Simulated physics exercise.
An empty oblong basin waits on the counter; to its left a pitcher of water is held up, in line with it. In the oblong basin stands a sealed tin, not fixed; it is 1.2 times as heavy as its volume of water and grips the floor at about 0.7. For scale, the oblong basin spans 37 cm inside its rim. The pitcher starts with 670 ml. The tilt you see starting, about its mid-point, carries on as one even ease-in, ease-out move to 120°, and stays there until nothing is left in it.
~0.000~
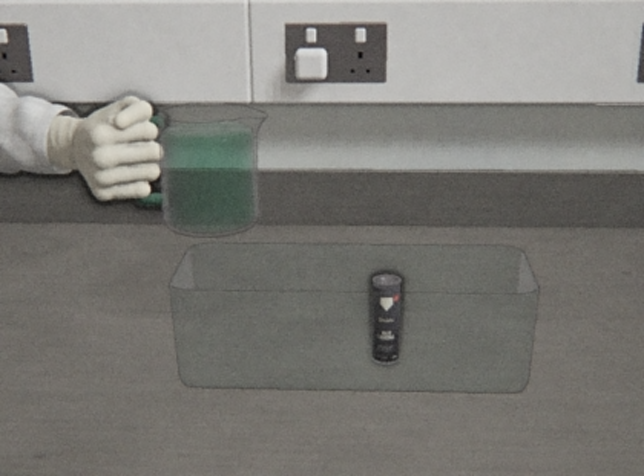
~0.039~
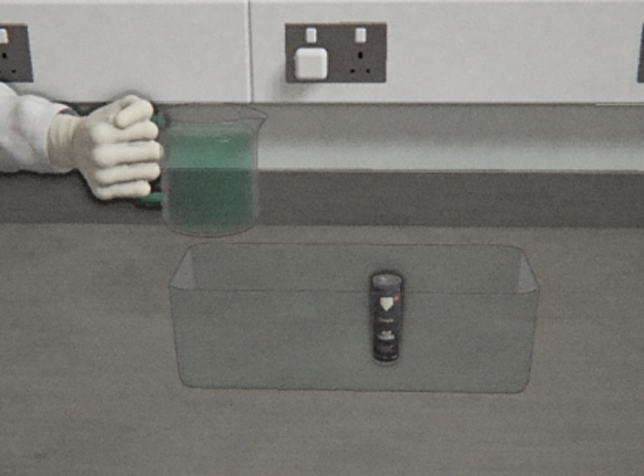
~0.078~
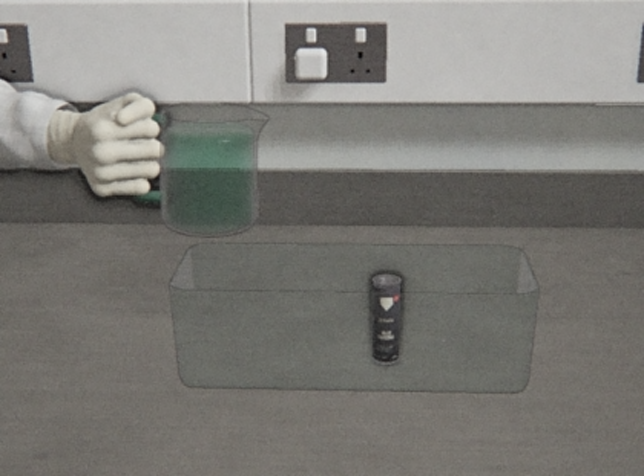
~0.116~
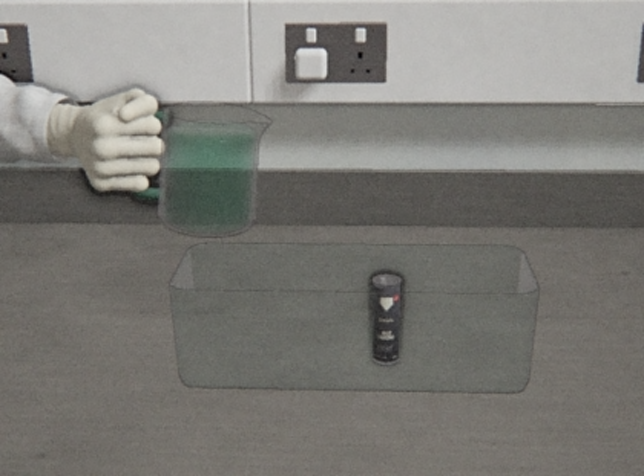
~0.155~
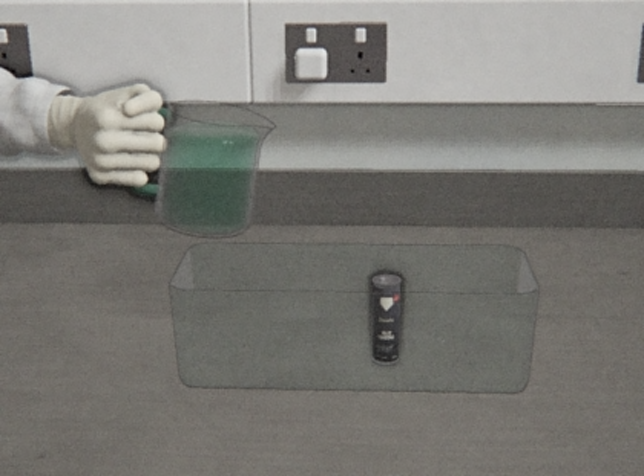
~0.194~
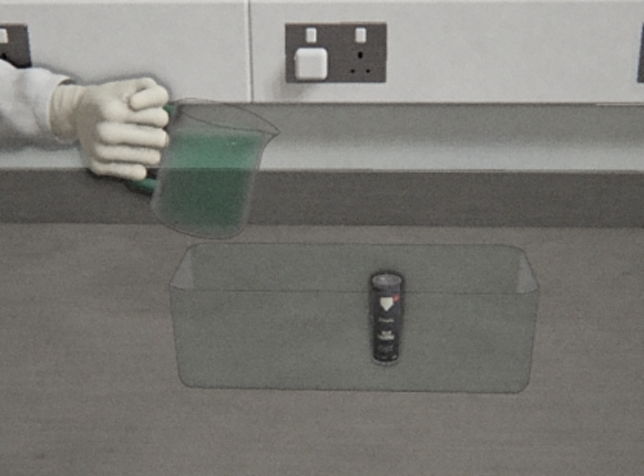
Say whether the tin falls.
It stays up.
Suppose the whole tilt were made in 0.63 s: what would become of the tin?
Then it keeps standing.
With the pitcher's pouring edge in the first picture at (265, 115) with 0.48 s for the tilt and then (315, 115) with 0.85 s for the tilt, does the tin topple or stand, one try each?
First it remains upright; then it goes over.
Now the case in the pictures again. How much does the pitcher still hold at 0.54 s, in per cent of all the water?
Near 72 in a hundred.
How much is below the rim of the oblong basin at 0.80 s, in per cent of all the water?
Some 76 per cent.
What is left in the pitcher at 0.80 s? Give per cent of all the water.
Near 14 in a hundred.
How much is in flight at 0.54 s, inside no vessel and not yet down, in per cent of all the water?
Some 18 per cent.
By 0.54 s the tilt is 85° and 72 per cent is still to pour; the tin stands where it began.
By 0.80 s the tilt is 119° and 14 per cent is still to pour; the tin stands where it began.
By 1.06 s the tilt is 120° and 0 per cent is still to pour; the tin stands where it began.
By 1.35 s the tilt is 120° and 0 per cent is still to pour; the tin stands where it began.
At rest the tin stands where it began.
